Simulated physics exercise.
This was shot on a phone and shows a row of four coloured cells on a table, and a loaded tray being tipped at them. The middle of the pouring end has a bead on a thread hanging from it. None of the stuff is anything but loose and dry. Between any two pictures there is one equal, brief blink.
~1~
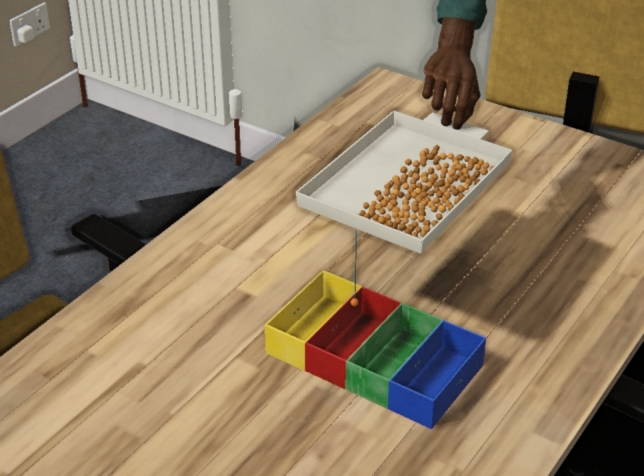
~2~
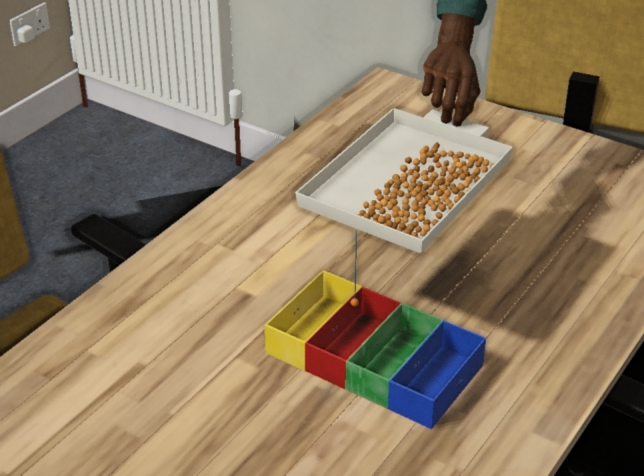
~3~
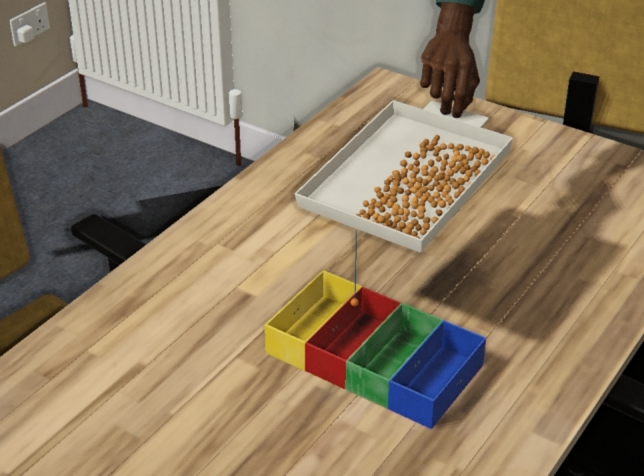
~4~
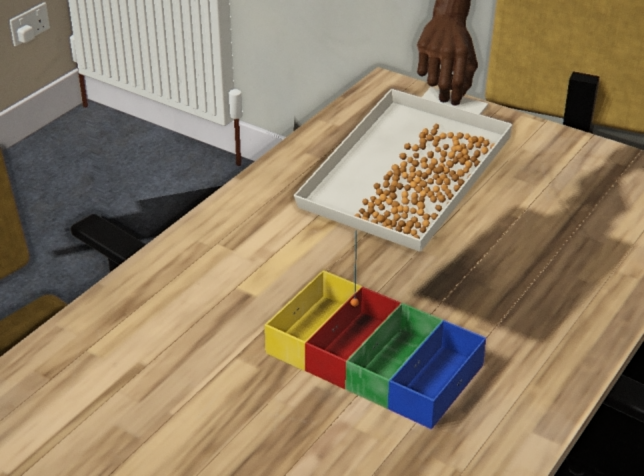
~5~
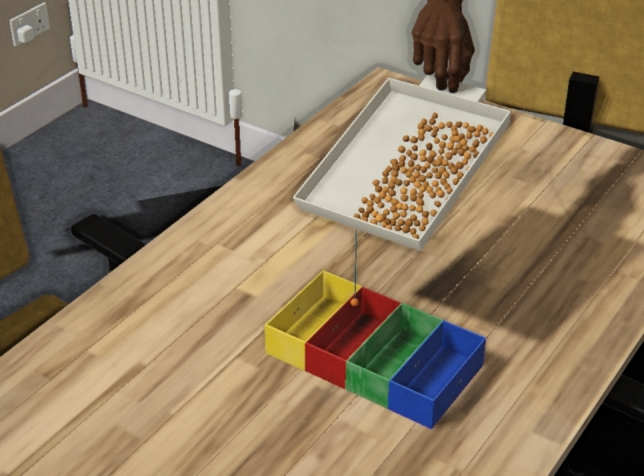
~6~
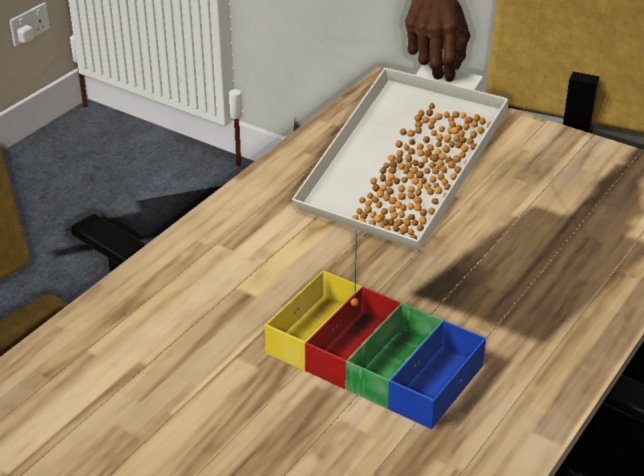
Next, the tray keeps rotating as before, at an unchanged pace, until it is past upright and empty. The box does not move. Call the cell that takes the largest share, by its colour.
Most goes to the yellow cell.
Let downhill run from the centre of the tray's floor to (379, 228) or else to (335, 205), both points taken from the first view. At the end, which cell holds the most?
Try 1 - green. Try 2 - the cell in yellow.
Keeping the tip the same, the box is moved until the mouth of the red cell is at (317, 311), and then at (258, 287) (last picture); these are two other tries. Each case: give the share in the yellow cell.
In order: 20 percent and 0 percent.
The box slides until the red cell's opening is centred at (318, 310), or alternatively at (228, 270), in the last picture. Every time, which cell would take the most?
Result 1: That red cell. Result 2: Blue.
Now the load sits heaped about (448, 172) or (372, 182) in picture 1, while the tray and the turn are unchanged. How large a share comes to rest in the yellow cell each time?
In order, about 30 and 50 in a hundred.
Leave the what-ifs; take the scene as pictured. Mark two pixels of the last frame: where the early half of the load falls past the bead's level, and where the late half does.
(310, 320) first, (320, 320) later.
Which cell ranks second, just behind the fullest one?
That would be the red cell.
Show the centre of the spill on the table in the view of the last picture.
The middle lies near (248, 361).
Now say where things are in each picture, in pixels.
The first frame shows corners of the pouring end at (298, 192) and (421, 239), level; middle of the load at (424, 195), roasted chickpeas; bead on its thread at (355, 302); yellow cell at (285, 345); red cell at (326, 363); green cell at (367, 382); blue cell at (411, 402).
The second frame shows corners of the pouring end at (298, 192) and (421, 239), level; middle of the load at (424, 194).
The third frame shows corners of the pouring end at (297, 193) and (421, 239), tipped barely, lowest at the left corner; middle of the load at (424, 190).
The fourth frame shows corners of the pouring end at (296, 195) and (419, 239), tipped a little, lowest at the left corner; middle of the load at (424, 184).
The fifth frame shows corners of the pouring end at (295, 197) and (418, 239), tipped clearly, lowest at the left corner; middle of the load at (422, 179).
The sixth frame shows corners of the pouring end at (295, 199) and (417, 239), tipped clearly, lowest at the left corner; middle of the load at (420, 175); yellow cell at (285, 345); red cell at (326, 363); green cell at (367, 382); blue cell at (411, 402).
Soon, tray tipped steeply; nearly all on the tray; a stray few falling or outside the box.
A while on, tray tipped past a quarter turn; nearly all on the tray; a stray few in the yellow cell; a stray few falling or outside the box.
Towards the end, tray tipped past a quarter turn; about a third in the yellow cell; about a quarter in the red cell; a small part in the green cell; about a third falling or outside the box.
Finally, tray tipped past a quarter turn; about a third in the yellow cell; about a quarter in the red cell; a small part in the green cell; none in the blue cell; about a third outside the box.
